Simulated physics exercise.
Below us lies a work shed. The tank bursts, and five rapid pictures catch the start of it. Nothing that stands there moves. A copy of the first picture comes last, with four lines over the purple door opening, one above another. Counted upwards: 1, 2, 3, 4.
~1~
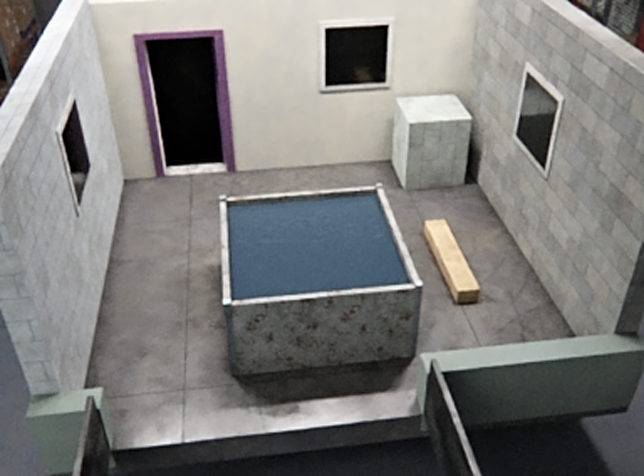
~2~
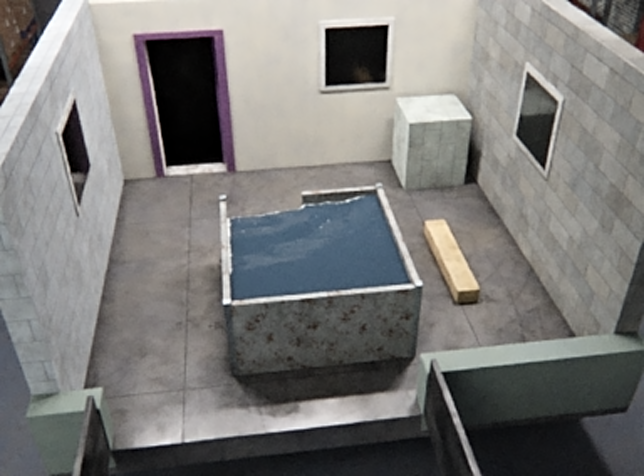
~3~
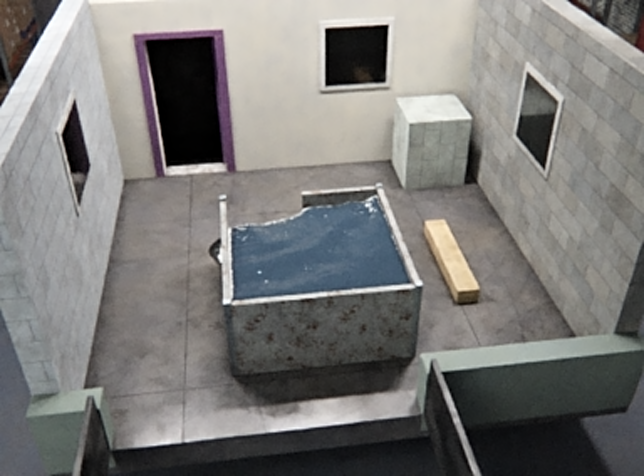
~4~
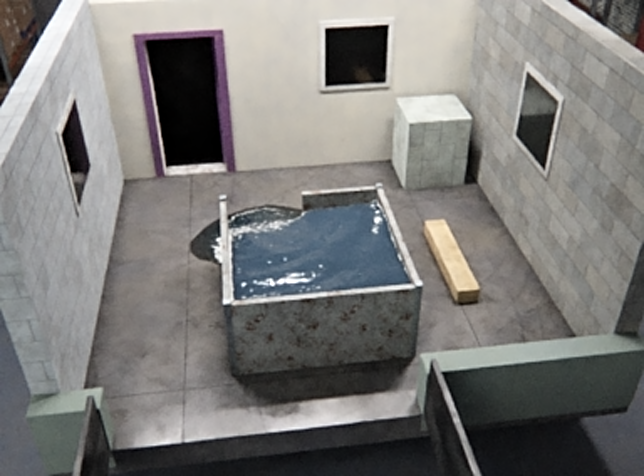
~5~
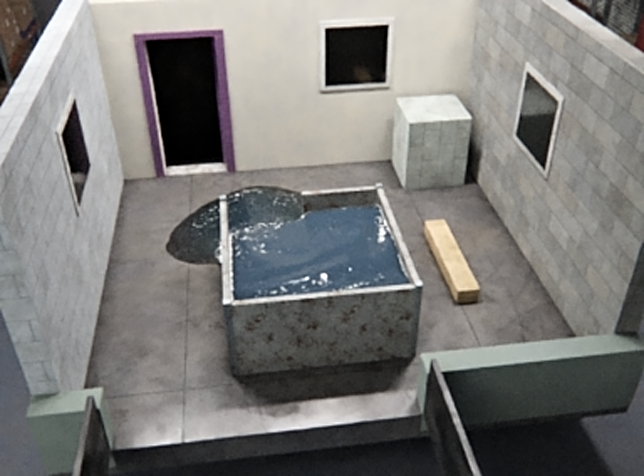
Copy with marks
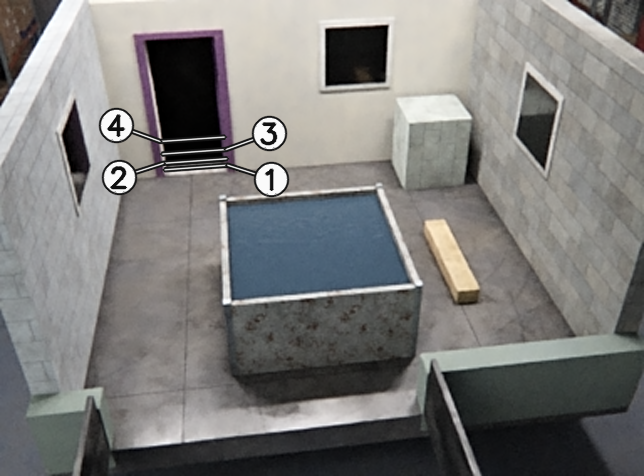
To begin with, a square tank of still blue water sits in a work shed with a purple doorway. Part of the tank's back wall opens and the surface ripples and churns. Water pours through the gap behind the tank, and a dark puddle spreads across the floor toward the left.
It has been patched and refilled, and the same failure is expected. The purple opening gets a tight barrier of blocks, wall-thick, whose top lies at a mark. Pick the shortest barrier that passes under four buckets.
Mark 3.
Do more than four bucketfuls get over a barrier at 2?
Yes.
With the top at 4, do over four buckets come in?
No, not at all.
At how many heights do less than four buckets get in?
Two.
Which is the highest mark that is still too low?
It is 2.
In white, 1 at (196, 167); 2 at (195, 161); 3 at (194, 151); 4 at (192, 139); from the bottom up 1, 2, 3, 4.
Choosing 1, dozens of bucketfuls pour in.
Choosing 2, about 10 bucketfuls get in.
Choosing 3, a splash gets over, under a bucket.
Choosing 4, nothing gets over.
